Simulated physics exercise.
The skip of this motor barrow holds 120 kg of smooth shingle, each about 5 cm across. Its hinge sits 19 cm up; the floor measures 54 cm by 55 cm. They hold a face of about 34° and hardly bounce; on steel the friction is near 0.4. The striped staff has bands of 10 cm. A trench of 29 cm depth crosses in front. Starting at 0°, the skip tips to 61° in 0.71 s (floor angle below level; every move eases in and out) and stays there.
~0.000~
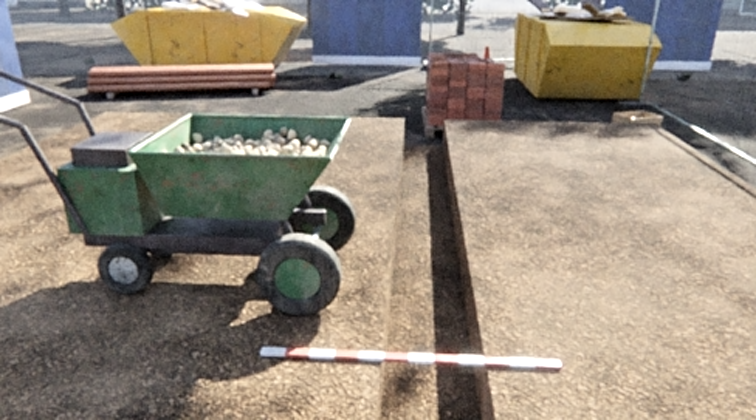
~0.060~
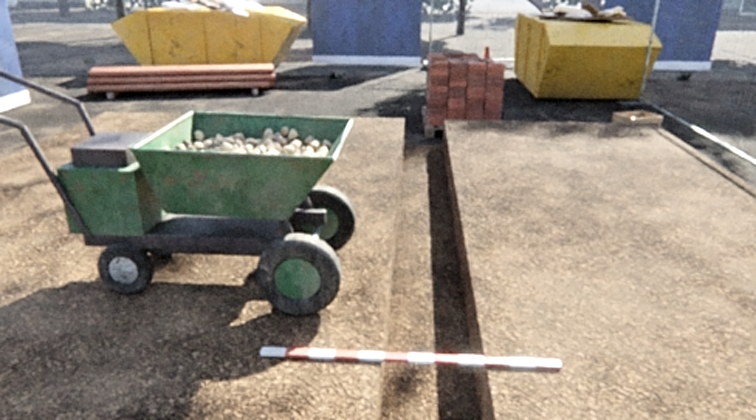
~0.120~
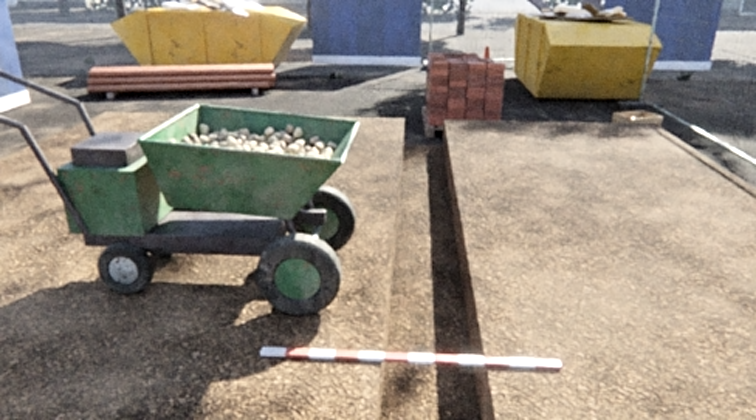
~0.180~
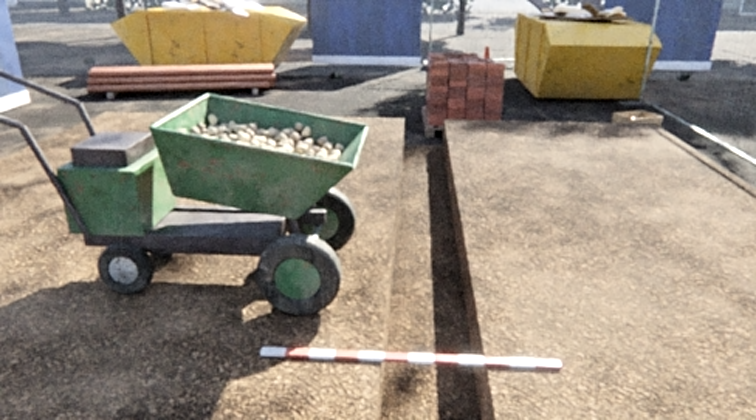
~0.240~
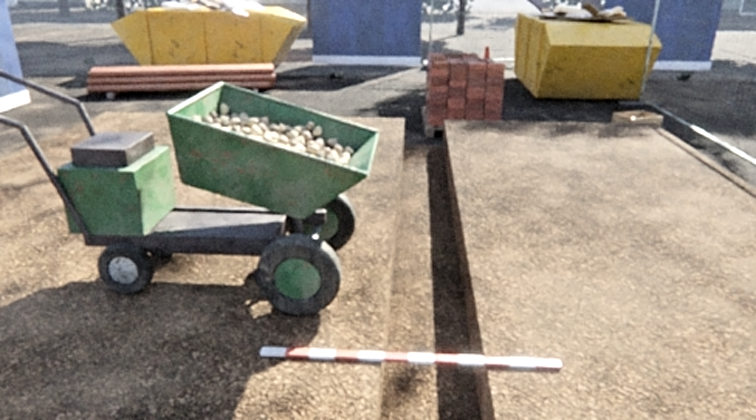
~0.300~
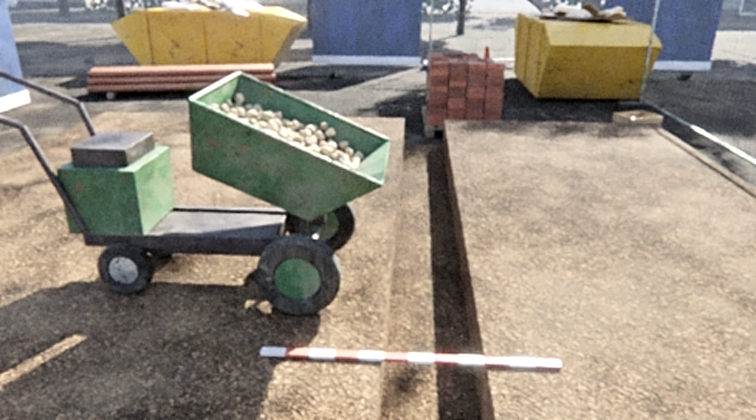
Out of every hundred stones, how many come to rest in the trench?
Close to 44 in a hundred.
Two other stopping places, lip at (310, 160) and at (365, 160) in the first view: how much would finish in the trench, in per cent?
About 60 and 25 per cent.
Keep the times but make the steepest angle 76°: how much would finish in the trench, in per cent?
Then about 50 per cent.
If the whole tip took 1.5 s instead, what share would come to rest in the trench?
In that case some 60 per cent.
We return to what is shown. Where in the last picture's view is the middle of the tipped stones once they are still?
Around (467, 296).
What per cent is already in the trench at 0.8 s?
Some 10 per cent.
After 0.5 s the floor is at 51°; 100 % in the skip; the foremost stones are at (394, 211).
After 0.8 s the floor is at 61°; 88 % in the skip, 12 % in the trench, 1 % past the trench; the foremost stones are at (479, 267).
After 1.2 s the floor is at 61°; 42 % in the skip, 20 % in the trench, 38 % past the trench; the foremost stones are at (618, 291).
After 3.1 s the floor is at 61°; 15 % in the skip, 44 % in the trench, 41 % past the trench; the foremost stones are past the picture's edge.
